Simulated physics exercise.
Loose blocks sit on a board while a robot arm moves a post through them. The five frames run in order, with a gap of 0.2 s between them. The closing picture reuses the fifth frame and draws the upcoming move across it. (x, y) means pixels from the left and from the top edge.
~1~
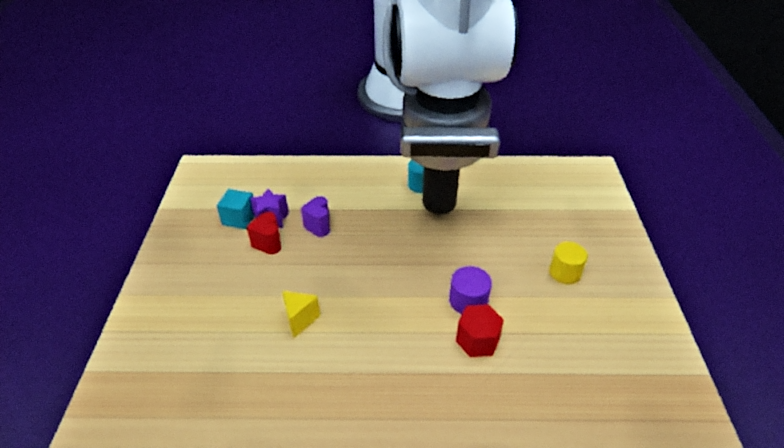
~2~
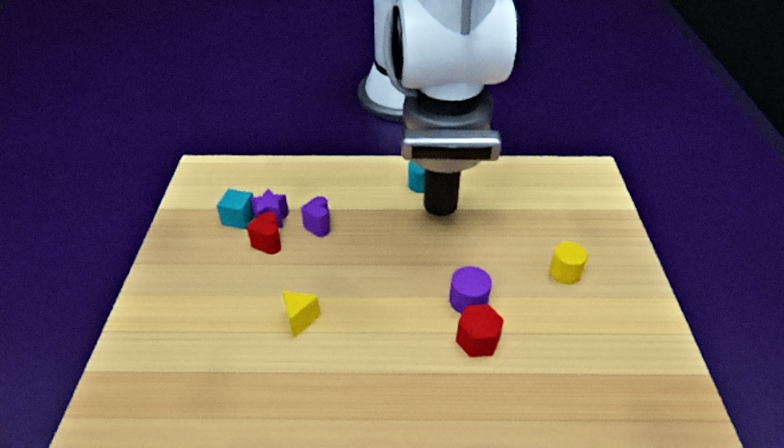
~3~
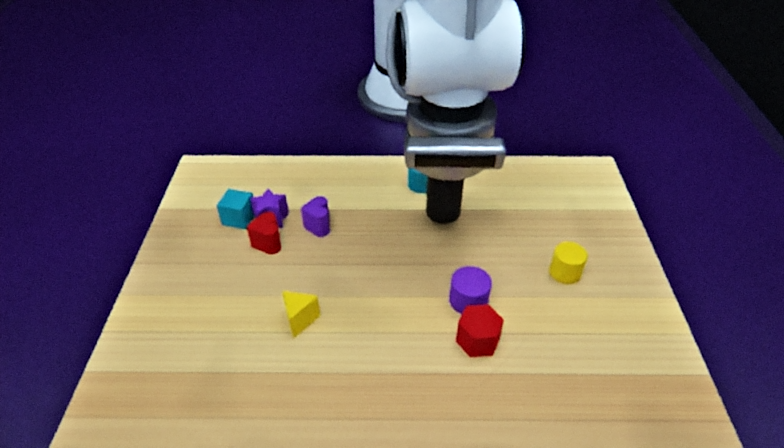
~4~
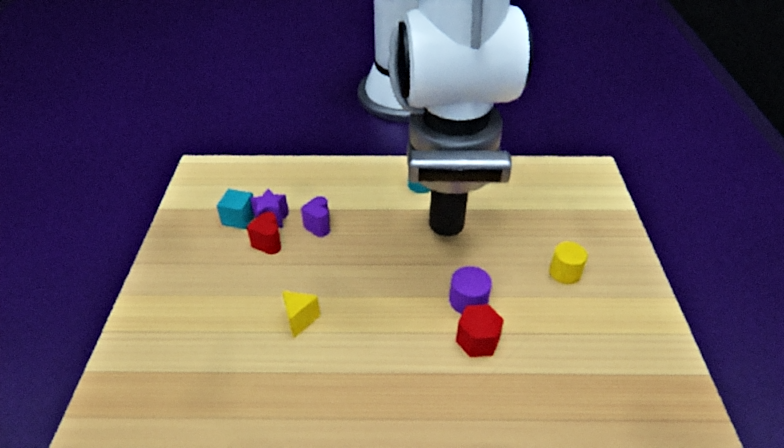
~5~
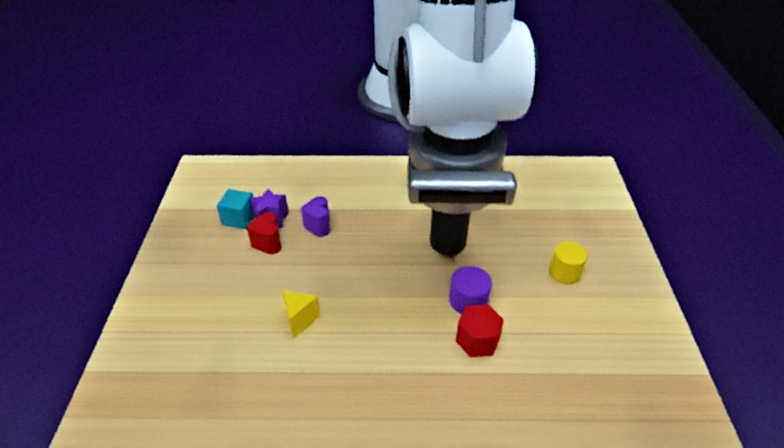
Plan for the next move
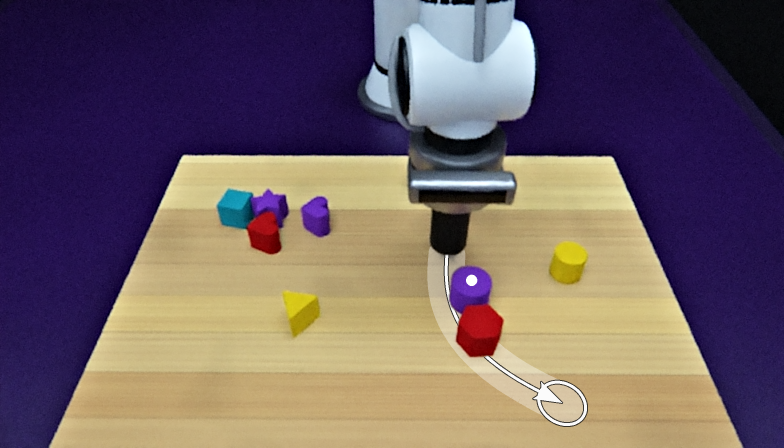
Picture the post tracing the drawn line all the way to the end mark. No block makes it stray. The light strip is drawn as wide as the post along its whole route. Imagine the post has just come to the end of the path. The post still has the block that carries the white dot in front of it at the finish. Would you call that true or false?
False.
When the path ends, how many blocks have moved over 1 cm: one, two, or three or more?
Going by the path, two blocks will move.
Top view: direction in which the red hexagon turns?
Answer: Clockwise.
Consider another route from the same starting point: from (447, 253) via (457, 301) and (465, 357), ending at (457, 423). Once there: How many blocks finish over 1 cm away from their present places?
In total, two blocks get moved by over 1 cm.
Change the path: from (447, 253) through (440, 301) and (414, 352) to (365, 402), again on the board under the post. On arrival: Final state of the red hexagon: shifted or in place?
It travels a centimetre or more.
The drawn path runs from (447, 253) via (451, 305) and (490, 360), ending at (562, 403); the dot is on the purple cylinder.
On the path given first. One third of the way, post (453, 295); purple cylinder (491, 303); red hexagon (490, 339), turned 25° clockwise.
Two thirds of the way, post (493, 350); purple cylinder (528, 320); red hexagon (518, 377), turned 45° clockwise.
At the end, post (566, 393); purple cylinder (529, 320); red hexagon (553, 422), turned 90° clockwise.
